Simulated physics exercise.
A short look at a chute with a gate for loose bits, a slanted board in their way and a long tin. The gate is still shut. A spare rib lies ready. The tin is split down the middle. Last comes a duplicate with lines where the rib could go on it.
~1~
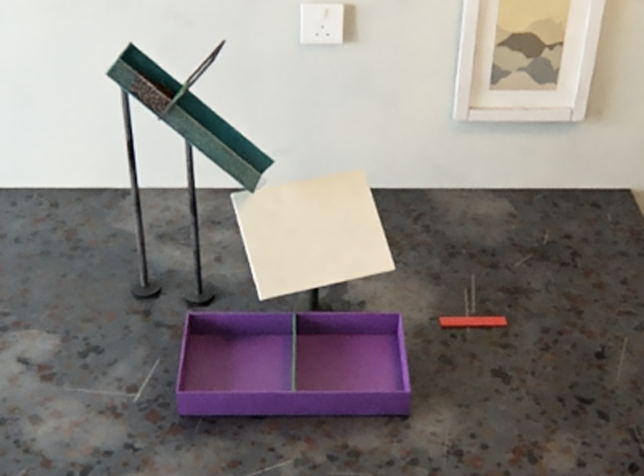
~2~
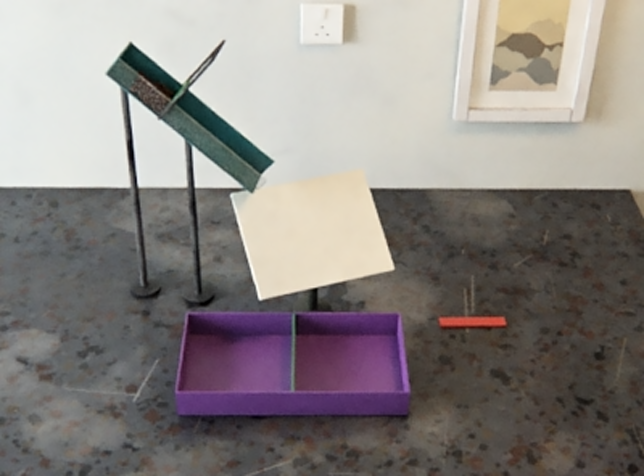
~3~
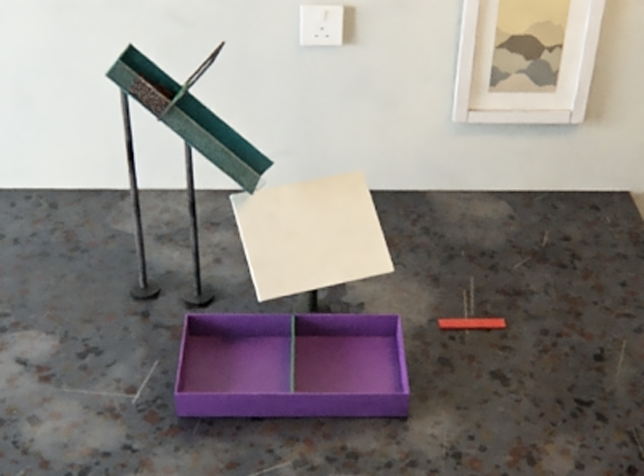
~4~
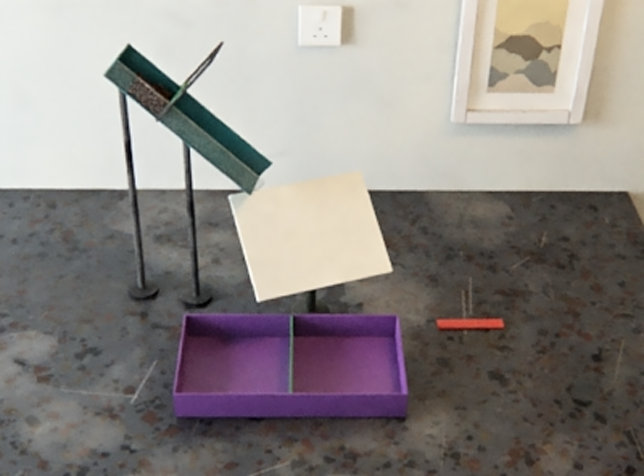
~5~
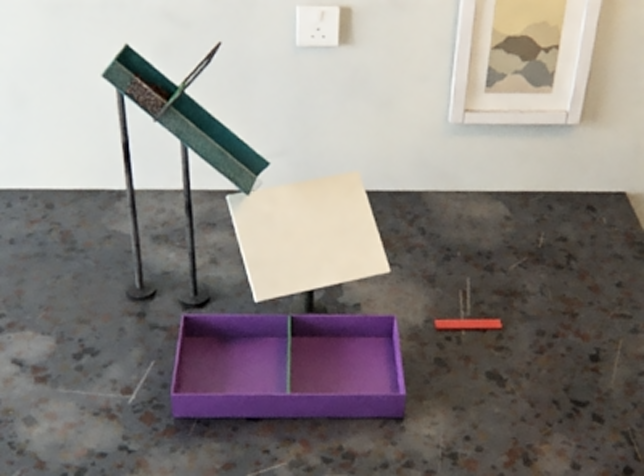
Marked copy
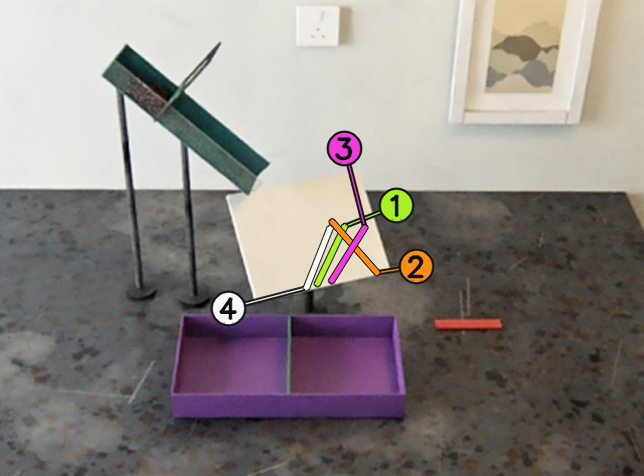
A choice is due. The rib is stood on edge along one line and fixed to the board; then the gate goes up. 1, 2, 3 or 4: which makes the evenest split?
Line 4.
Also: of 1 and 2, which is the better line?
1 it is.
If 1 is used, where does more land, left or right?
Right.
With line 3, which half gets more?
Right.
On the marked copy, line 1 from (344, 226) to (317, 283); line 2 from (332, 221) to (377, 272); line 3 from (364, 227) to (331, 280); line 4 from (330, 228) to (306, 287).
With 1, of what is caught, a small part in the left half, most in the right.
With 2, of what is caught, none in the left half, all in the right.
With 3, of what is caught, a small part in the left half, most in the right.
With 4, of what is caught, about half in the left half, about half in the right.
